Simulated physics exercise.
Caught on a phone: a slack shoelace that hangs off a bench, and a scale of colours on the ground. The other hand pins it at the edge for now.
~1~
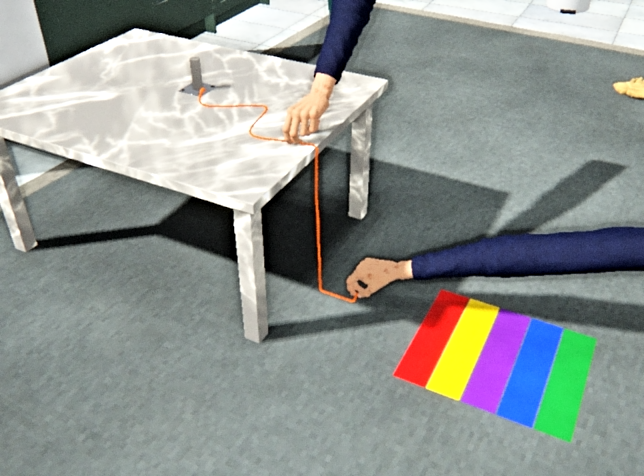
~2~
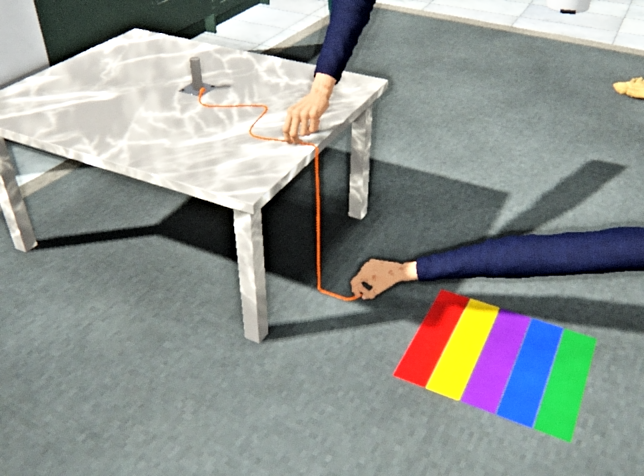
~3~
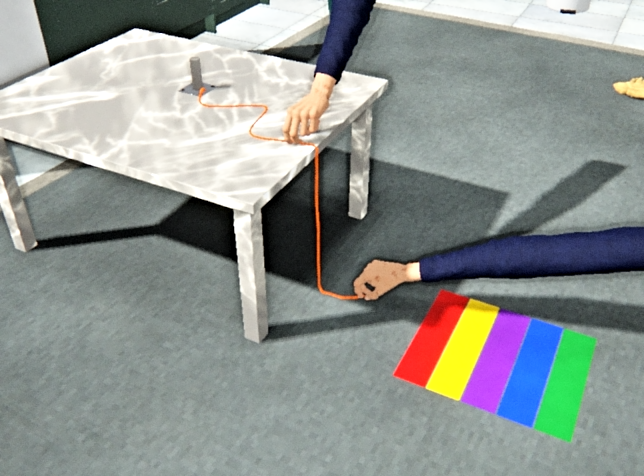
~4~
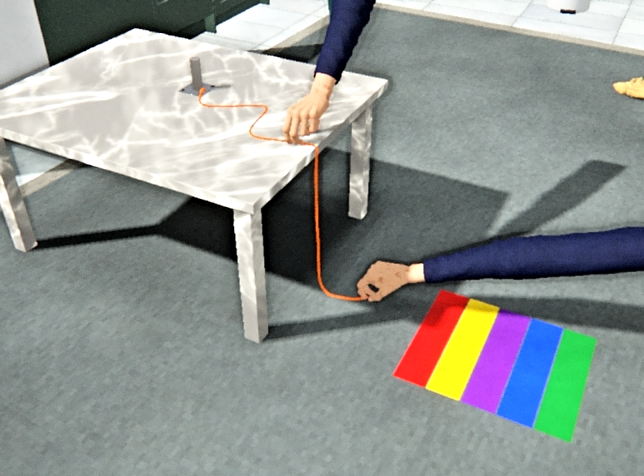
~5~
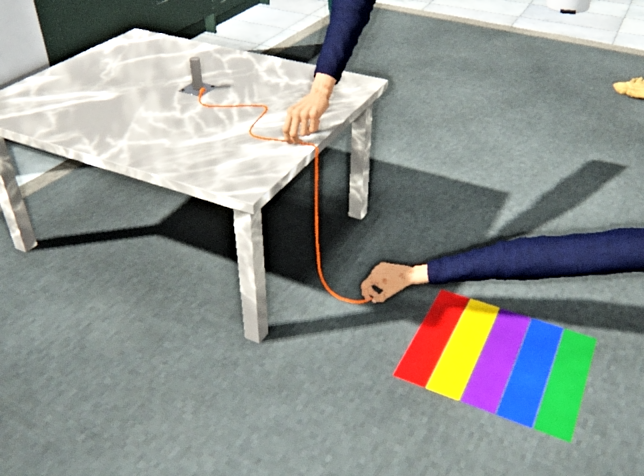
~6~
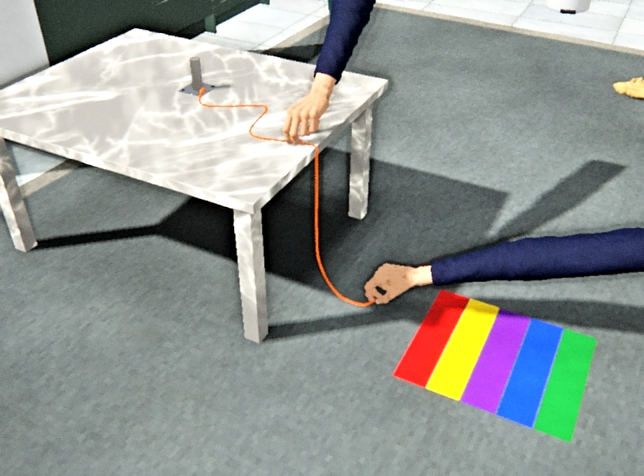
A grey-floored room with pale tiles at the back is seen from above at an angle, the view staying still. An orange lace runs from a small grey post across a pale marbled table, under a hand at its edge, and down to a second hand near the floor, left of red, yellow, purple, blue and green stripes. The lower hand, its sleeve dark blue, draws the lace's end slightly rightward, and the hanging part curves gently.
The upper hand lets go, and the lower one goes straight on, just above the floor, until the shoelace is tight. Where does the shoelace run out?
The blue one.
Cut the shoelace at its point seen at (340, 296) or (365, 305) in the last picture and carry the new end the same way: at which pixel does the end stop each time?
Near (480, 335) and (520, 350).
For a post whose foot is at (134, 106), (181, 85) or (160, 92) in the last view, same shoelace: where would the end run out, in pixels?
About (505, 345), (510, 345) and (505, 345).
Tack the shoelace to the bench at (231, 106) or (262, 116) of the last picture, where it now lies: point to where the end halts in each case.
Near (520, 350) and (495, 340).
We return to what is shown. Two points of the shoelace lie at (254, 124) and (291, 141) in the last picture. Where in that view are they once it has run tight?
At (306, 130), then (357, 169).
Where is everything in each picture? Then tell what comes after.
In the first frame, end (357, 294); red (418, 364); yellow (451, 376); purple (485, 388); blue (521, 402); green (558, 415).
In the second frame, end (361, 295); shoelace through (201, 103) (266, 108) (257, 137) (316, 162) (318, 226) (319, 279).
In the third frame, end (364, 296).
In the fourth frame, end (368, 297); shoelace through (201, 103) (266, 108) (257, 137) (316, 162) (317, 225) (319, 279).
In the fifth frame, end (371, 298).
In the sixth frame, end (375, 300); shoelace through (201, 103) (266, 108) (257, 137) (316, 162) (316, 225) (327, 279).
A little later, end near (482, 336); over yellow.
Next, end near (521, 349); over blue.
When it is tight, end near (544, 357); over blue. It halts on the blue strip.
